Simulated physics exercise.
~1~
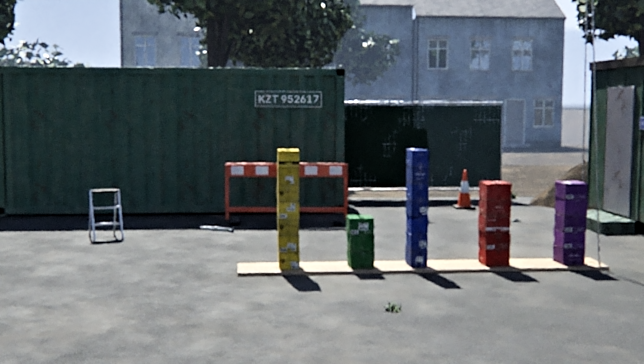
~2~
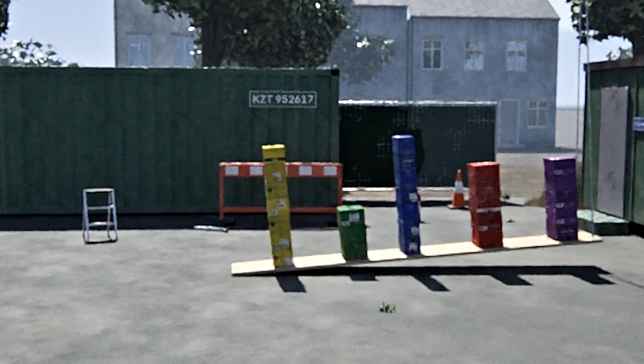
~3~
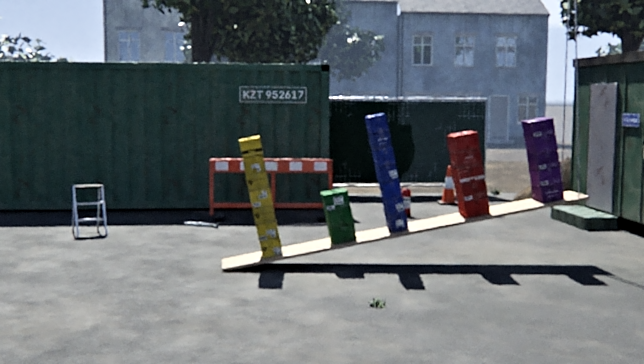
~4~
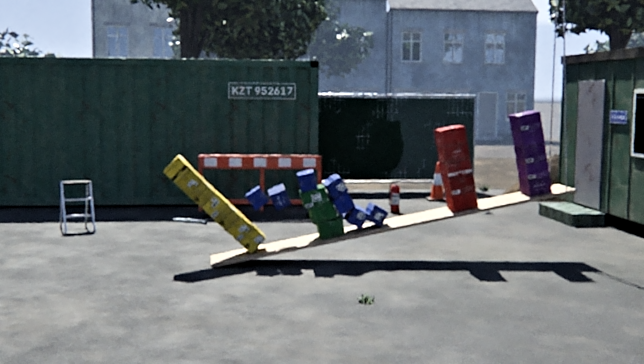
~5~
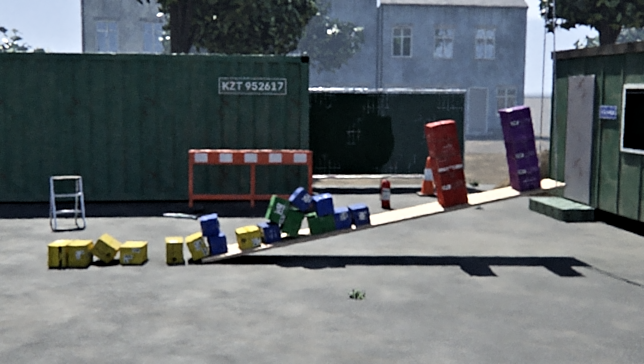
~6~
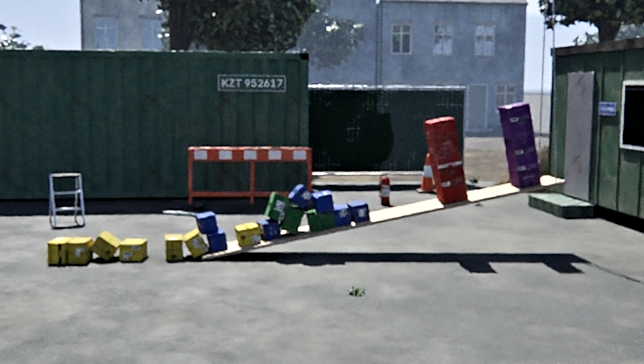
The footage shows five coloured stacks of blocks standing on a long board in a paved yard as its right end rises; the yellow, blue and green stacks topple leftward and scatter around the lower end, while the red and purple ones stay upright, leaning with the slope.
